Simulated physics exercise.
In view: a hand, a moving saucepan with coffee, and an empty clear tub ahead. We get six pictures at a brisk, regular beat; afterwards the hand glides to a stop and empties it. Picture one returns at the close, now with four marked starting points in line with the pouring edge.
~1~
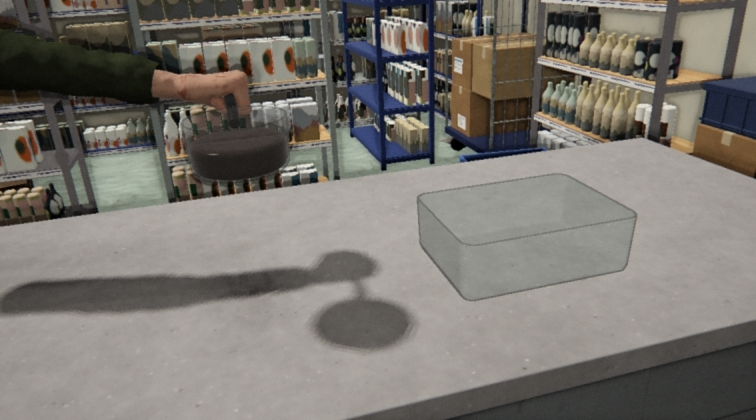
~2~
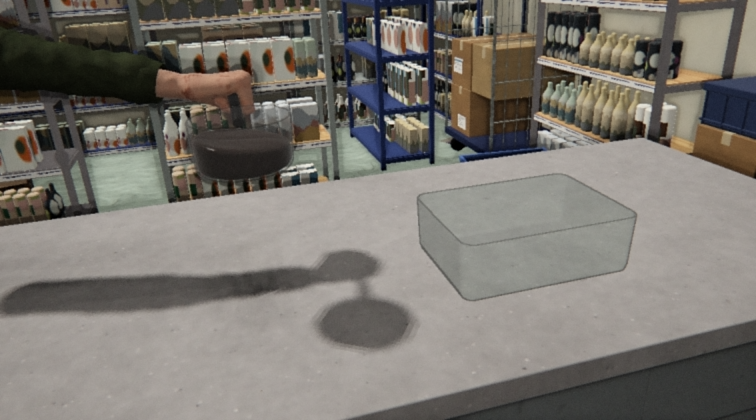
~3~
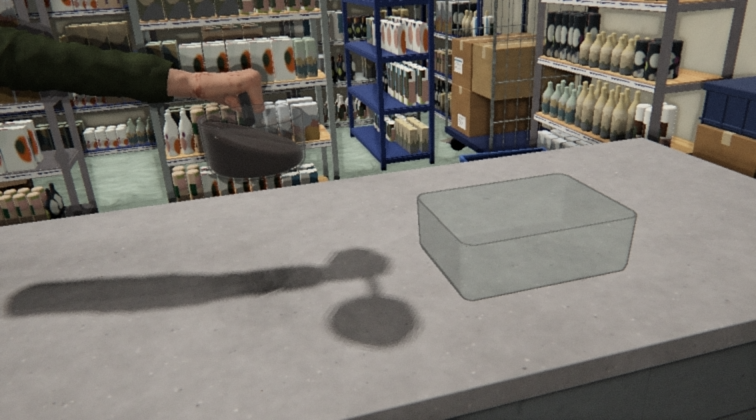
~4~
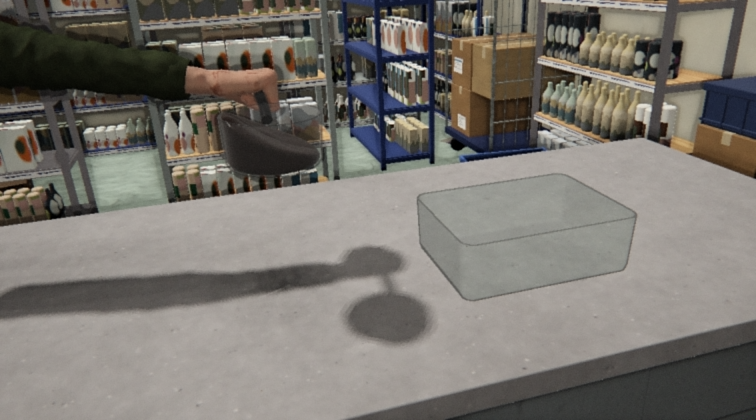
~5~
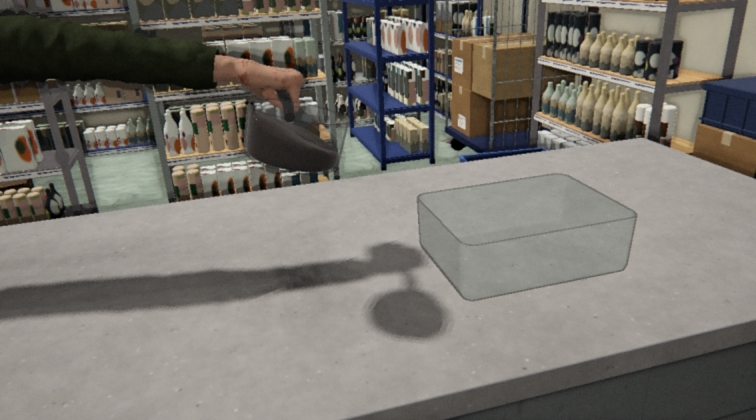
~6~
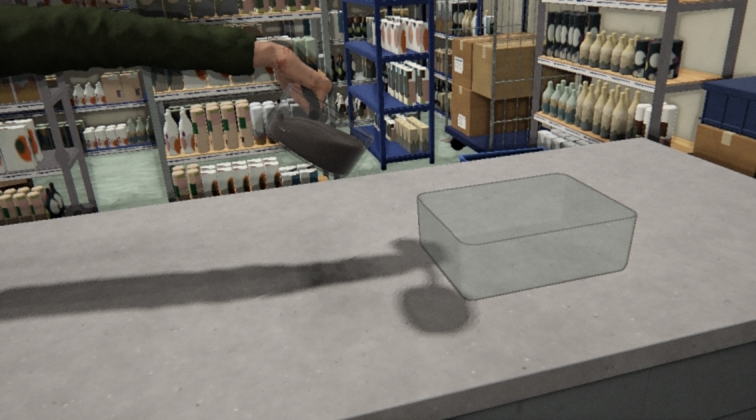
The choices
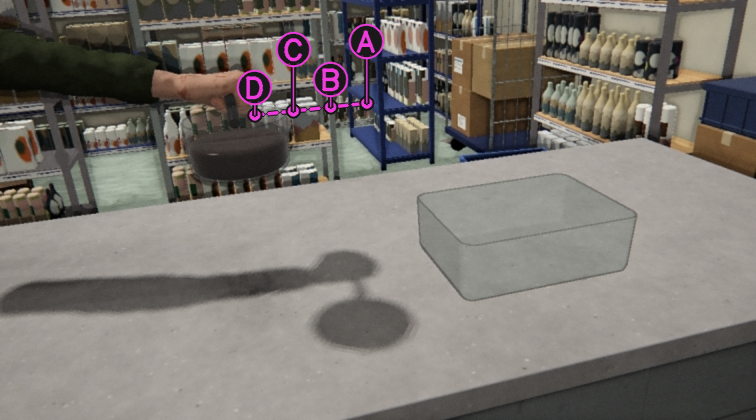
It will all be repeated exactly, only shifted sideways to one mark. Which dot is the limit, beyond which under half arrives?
Choose D.
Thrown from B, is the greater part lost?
No, not at all.
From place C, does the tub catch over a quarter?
Yes.
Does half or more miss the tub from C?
No, that is safe.
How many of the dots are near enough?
All of the four.
On the marked copy, A at (366, 103); B at (330, 107); C at (293, 111); D at (254, 115).
With A, about 73 % lands in the tub, 9 % falls short and 18 % goes beside or beyond.
With B, about 71 % lands in the tub, 3 % falls short and 26 % goes beside or beyond.
With C, about 78 % lands in the tub, 5 % falls short and 17 % goes beside or beyond.
With D, about 72 % lands in the tub, 16 % falls short and 13 % goes beside or beyond.
